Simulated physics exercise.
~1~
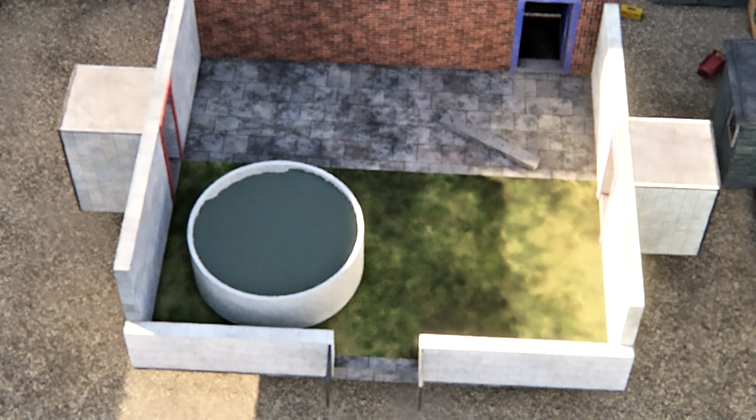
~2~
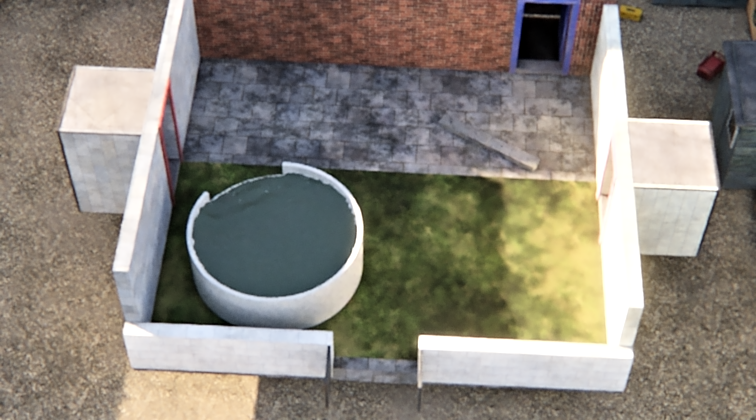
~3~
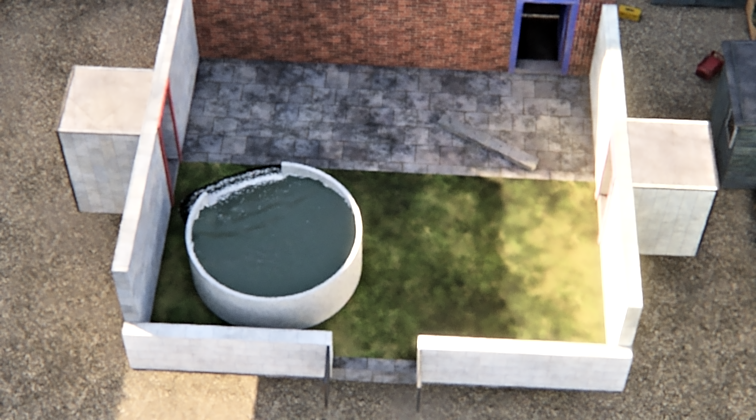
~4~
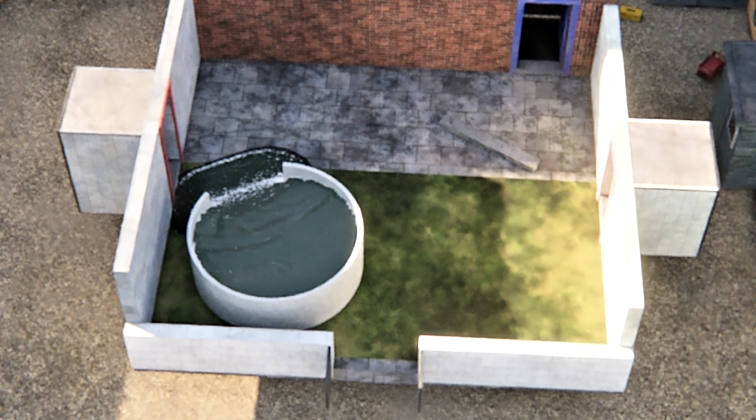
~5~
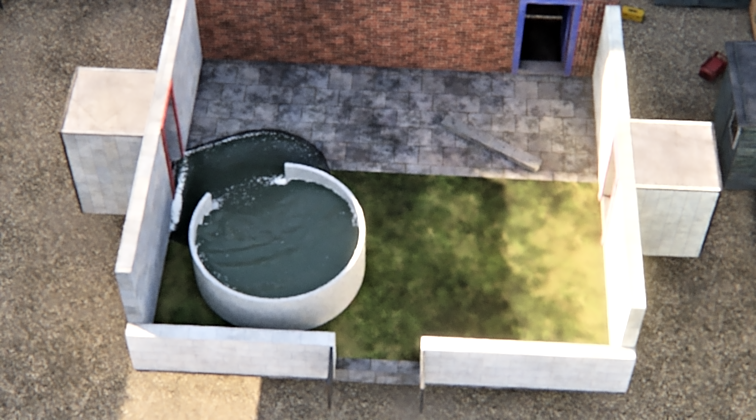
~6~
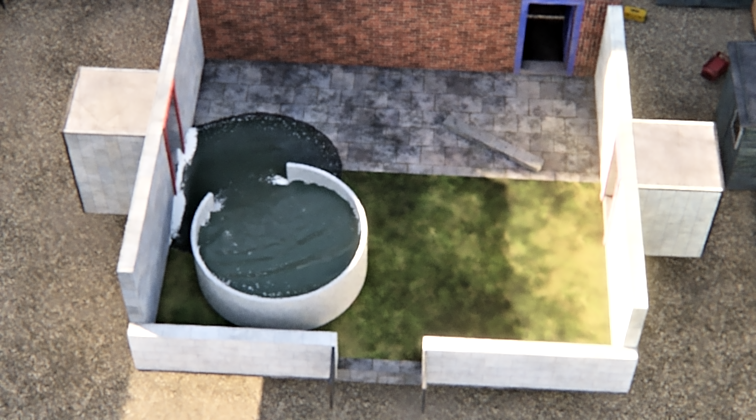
On a walled garden terrace, a round pool of still, dark water opened at its far side, and water poured through the gap, spreading over the paving and splashing against the left wall.
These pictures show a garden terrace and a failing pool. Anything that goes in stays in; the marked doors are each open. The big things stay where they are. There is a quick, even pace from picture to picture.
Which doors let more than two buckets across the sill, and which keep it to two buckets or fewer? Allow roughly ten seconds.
The red door exceeds two buckets; the blue door exceeds two buckets; the pink door never exceeds two buckets.
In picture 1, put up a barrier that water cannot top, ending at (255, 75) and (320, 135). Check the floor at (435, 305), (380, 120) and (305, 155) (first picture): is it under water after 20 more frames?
Untouched; submerged; submerged.
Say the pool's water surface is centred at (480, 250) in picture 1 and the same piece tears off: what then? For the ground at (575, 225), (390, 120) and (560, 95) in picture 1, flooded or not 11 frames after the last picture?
First one stays unwetted, next one gets inundated, last one stays unwetted.
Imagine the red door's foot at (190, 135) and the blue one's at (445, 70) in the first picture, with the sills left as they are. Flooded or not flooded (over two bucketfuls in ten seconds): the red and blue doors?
After the change, the red door overshoots, while the blue door falls short.
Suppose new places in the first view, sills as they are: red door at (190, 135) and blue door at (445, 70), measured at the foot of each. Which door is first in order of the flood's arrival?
That's the red one.
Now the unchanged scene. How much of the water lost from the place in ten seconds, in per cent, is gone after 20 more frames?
It would be around 65 %.
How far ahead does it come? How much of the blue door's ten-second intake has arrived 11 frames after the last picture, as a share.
Near 0 in a hundred.
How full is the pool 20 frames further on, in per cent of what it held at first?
Somewhere around 40 %, give or take.
A moment on, water covers 25 % of the floor; the red door far over two buckets in, the blue door not reached, the pink door not reached.
Next, water covers 30 % of the floor; the red door far over two buckets in, the blue door not reached, the pink door not reached.
Then, water covers 45 % of the floor; the red door far over two buckets in, the blue door wet at the sill, nothing in, the pink door not reached.
Later, water covers 75 % of the floor; the red door far over two buckets in, the blue door under two buckets in, the pink door wet at the sill, nothing in.
In the end, water covers 100 % of the floor; the red door far over two buckets in, the blue door far over two buckets in, the pink door wet at the sill, nothing in.
